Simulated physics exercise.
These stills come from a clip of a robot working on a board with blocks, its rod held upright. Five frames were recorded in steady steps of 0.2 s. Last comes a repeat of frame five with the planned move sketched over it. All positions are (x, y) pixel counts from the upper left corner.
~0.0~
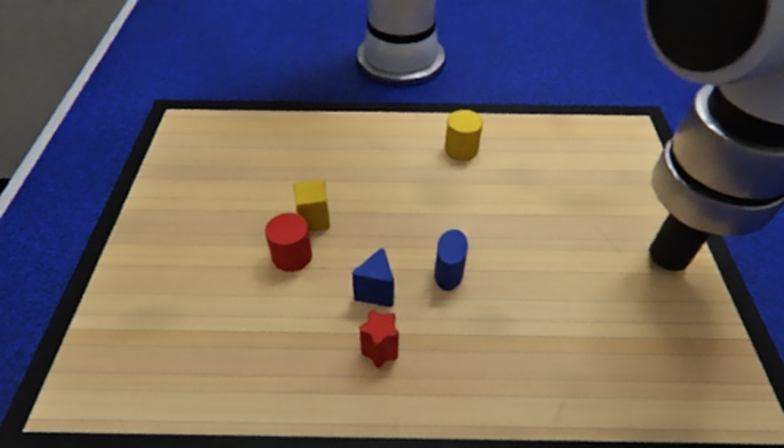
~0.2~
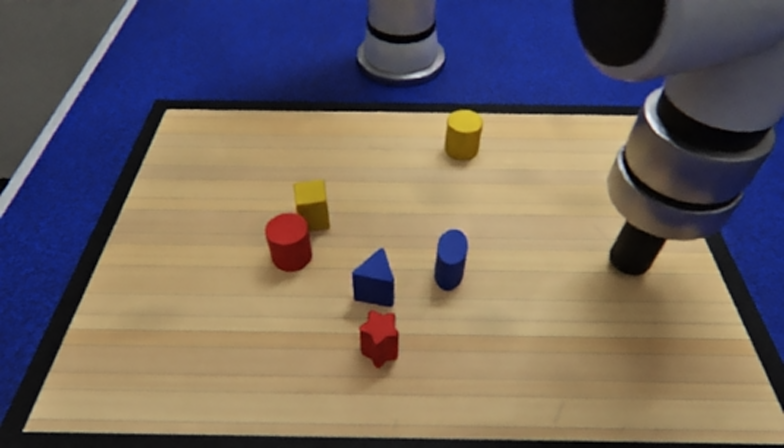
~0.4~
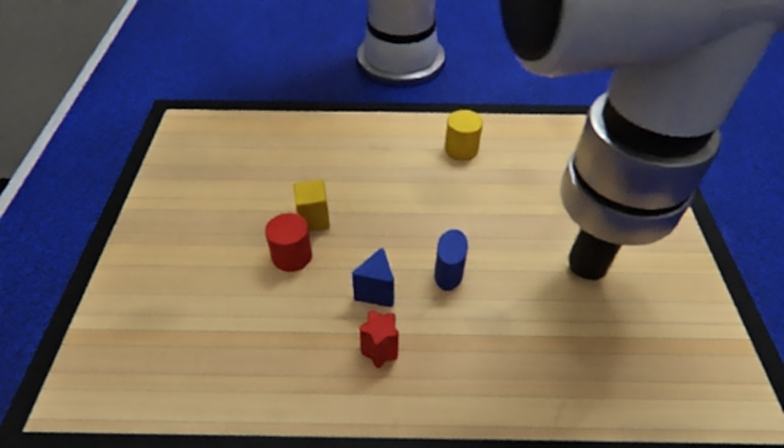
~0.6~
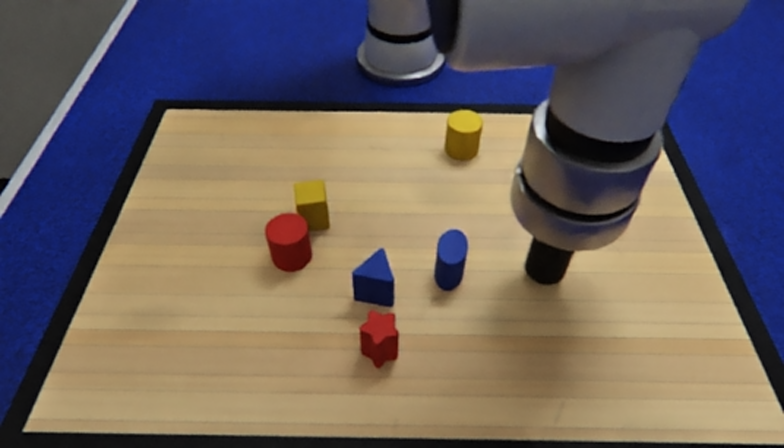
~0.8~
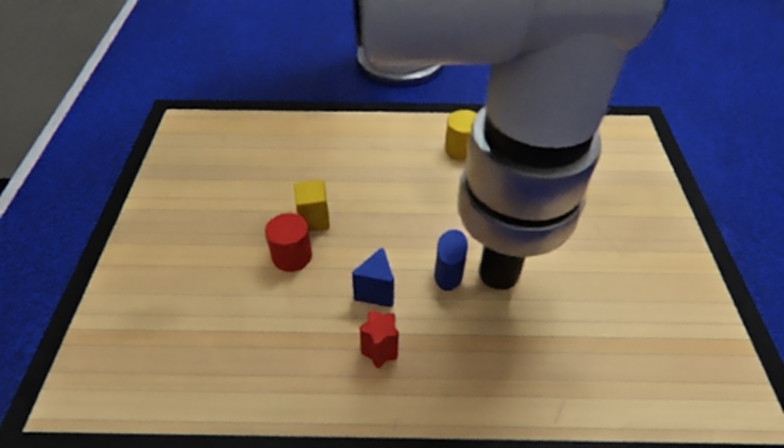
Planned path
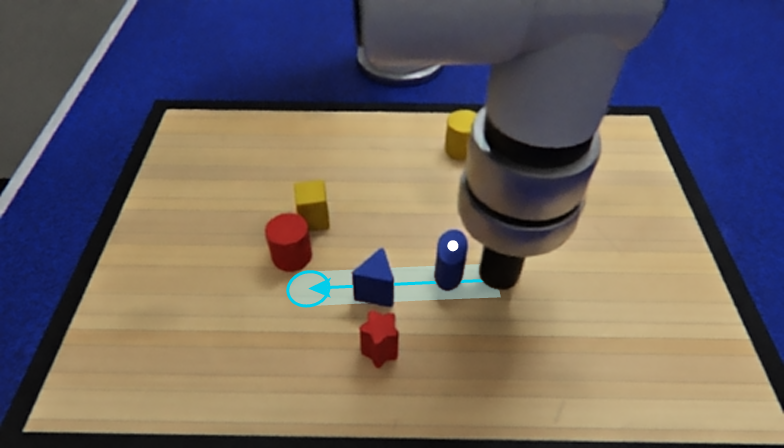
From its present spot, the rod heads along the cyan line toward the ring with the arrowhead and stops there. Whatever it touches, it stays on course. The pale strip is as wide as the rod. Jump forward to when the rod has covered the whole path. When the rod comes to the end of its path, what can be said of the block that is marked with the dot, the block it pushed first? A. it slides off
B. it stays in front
It's A.
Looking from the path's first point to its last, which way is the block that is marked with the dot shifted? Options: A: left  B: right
Answer: B.
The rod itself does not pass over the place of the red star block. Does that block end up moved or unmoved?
That one stays where it is.
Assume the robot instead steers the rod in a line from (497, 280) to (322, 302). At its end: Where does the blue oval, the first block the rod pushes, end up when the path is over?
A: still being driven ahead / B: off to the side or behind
Choice B: Off to the side or behind.
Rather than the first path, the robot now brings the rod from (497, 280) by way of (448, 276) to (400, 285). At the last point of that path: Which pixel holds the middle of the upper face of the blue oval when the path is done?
The middle of its top is at (373, 237).
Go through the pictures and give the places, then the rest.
The first picture shows rod tip (669, 256); block tops, red disc (286, 228); blue triangular block (376, 267); red star block (380, 326); blue oval (453, 246).
The second picture shows rod (629, 260); blocks unchanged.
The third picture shows rod (588, 264); blocks unchanged.
The fourth picture shows rod (545, 269); blocks unchanged.
The fifth picture shows rod (499, 273); red disc (286, 228); blue triangular block (376, 267); red star block (380, 326); blue oval (453, 246).
Path on the board, in a line from (497, 280) to (308, 288); the dot is on the blue oval.
What follows on the original path. One third of the way, rod (434, 276); blue oval (405, 238), turned 45° clockwise.
Two thirds of the way, rod (371, 279); blue triangular block (337, 273), turned 25° anticlockwise; blue oval (375, 229), turned 95° clockwise.
At the end, rod (307, 282); red disc in place; blue triangular block (274, 284), turned 45° anticlockwise; red star block in place; blue oval (375, 229), turned 95° clockwise.
